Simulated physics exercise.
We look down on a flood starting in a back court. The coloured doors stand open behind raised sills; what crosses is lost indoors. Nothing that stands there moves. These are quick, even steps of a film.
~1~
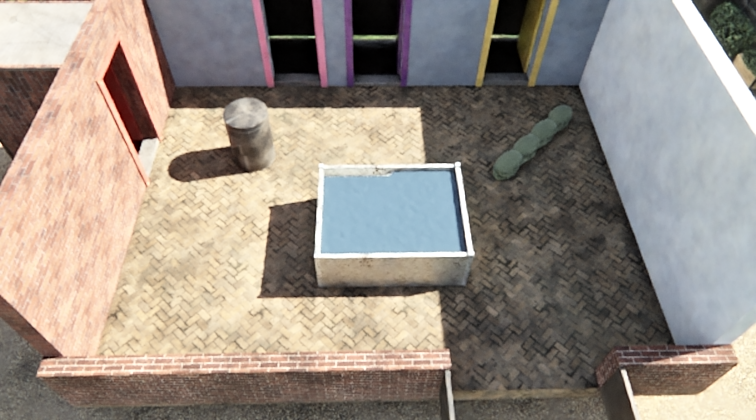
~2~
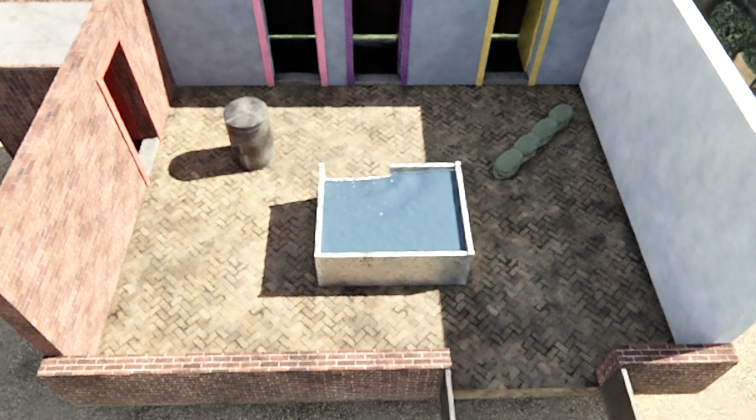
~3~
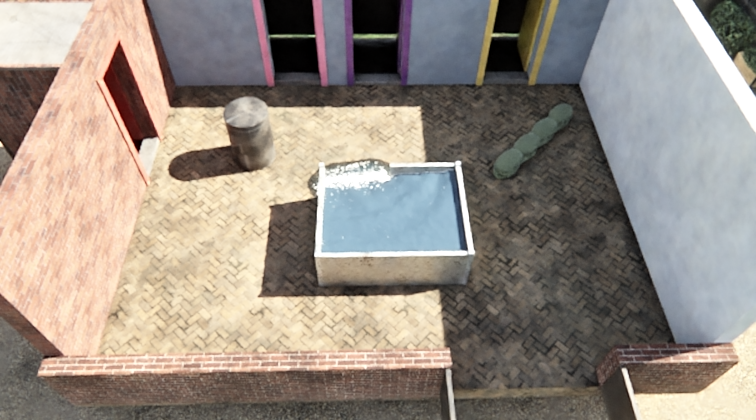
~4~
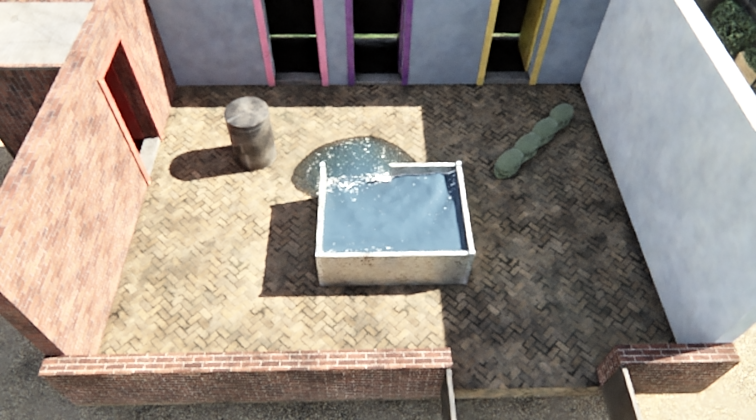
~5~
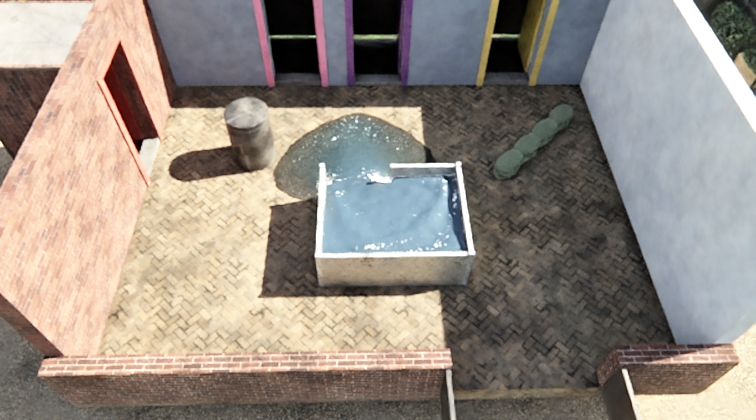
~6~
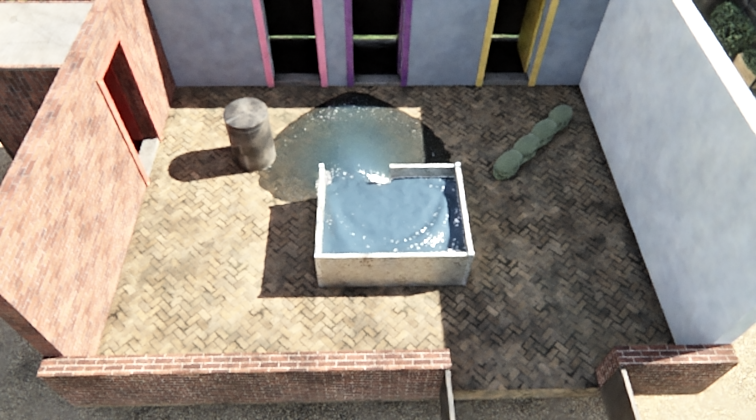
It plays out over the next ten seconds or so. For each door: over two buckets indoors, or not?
One by one: The red door holds within the limit; the pink door floods; the yellow door holds within the limit; the purple door floods.
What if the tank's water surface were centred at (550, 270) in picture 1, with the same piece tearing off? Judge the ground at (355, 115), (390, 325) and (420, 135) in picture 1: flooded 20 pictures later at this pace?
In turn: Wet, clear, flooded.
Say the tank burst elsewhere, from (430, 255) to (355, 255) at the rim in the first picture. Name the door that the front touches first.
It is the door marked red.
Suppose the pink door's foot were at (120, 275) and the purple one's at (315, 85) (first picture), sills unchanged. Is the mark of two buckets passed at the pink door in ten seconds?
Then: The pink one takes less.
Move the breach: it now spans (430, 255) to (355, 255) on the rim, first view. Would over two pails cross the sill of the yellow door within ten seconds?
The yellow door lets less in.
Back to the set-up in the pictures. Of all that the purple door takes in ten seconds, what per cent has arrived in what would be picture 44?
I make it 95 per cent.
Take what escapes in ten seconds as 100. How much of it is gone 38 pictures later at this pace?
Near 95 in a hundred.
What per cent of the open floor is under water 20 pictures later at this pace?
Near 35 in a hundred.
A moment on, water covers 20 % of the floor; the red door not reached, the pink door under two buckets in, the yellow door not reached, the purple door over two buckets in.
Next, water covers 25 % of the floor; the red door not reached, the pink door over two buckets in, the yellow door wet at the sill, nothing in, the purple door far over two buckets in.
Then, water covers 35 % of the floor; the red door wet at the sill, nothing in, the pink door far over two buckets in, the yellow door wet at the sill, nothing in, the purple door far over two buckets in.
Later, water covers 65 % of the floor; the red door wet at the sill, nothing in, the pink door far over two buckets in, the yellow door wet at the sill, nothing in, the purple door far over two buckets in.
In the end, water covers 95 % of the floor; the red door wet at the sill, nothing in, the pink door far over two buckets in, the yellow door wet at the sill, nothing in, the purple door far over two buckets in.
